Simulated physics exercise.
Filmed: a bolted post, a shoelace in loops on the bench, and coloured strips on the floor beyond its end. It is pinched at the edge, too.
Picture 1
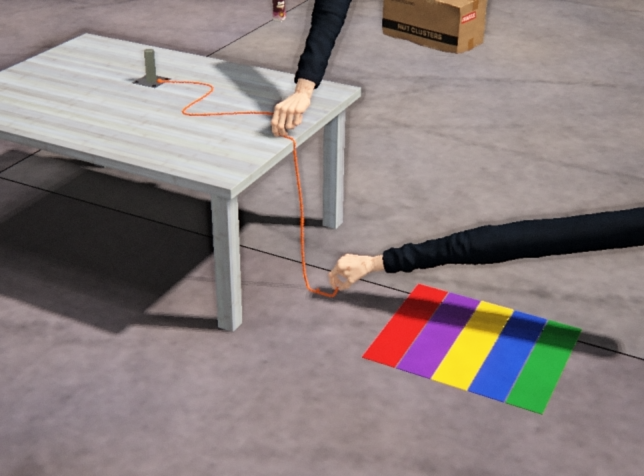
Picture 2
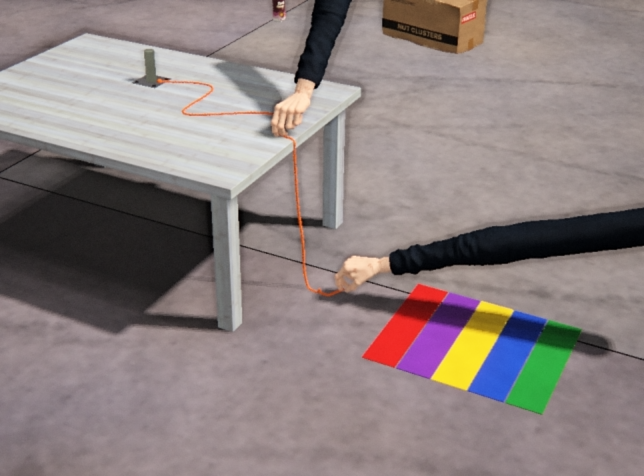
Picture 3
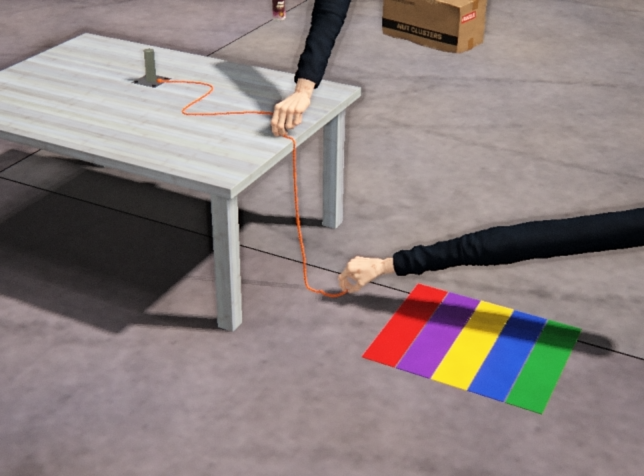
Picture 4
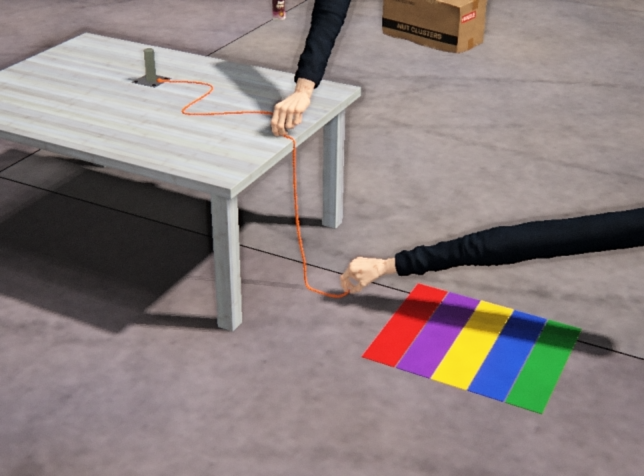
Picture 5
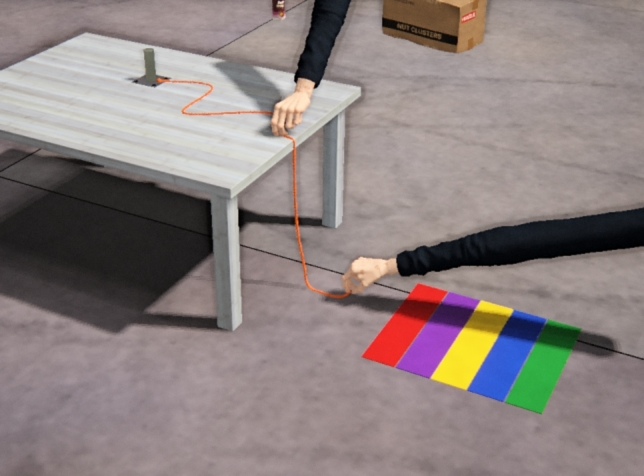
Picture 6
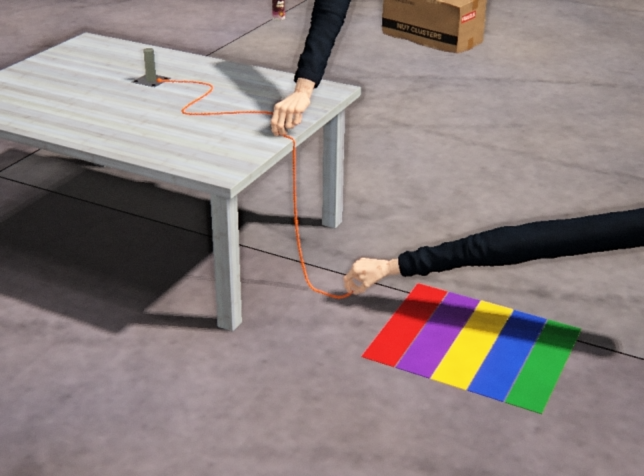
A hand pins an orange cord at the table's edge while another shifts slightly right below.
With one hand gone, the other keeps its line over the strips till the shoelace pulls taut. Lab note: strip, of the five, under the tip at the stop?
Green.
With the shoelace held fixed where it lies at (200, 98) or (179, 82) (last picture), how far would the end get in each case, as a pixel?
Try one gives (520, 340); try two gives (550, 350).
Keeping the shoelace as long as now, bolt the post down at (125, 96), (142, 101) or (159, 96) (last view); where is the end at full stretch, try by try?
One per try, in order: (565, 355), (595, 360), (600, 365).
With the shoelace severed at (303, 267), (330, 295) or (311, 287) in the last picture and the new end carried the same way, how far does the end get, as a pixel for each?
Case by case: Close to (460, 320), (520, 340) and (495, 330).
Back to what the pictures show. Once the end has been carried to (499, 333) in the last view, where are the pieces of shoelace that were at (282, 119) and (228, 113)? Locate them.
You'll find the first mark at (314, 176) and the second mark at (289, 127).
A little later, end near (498, 333); over blue.
Next, end near (536, 344); over green.
When it is tight, end near (559, 351); over green. It gets as far as the green strip.
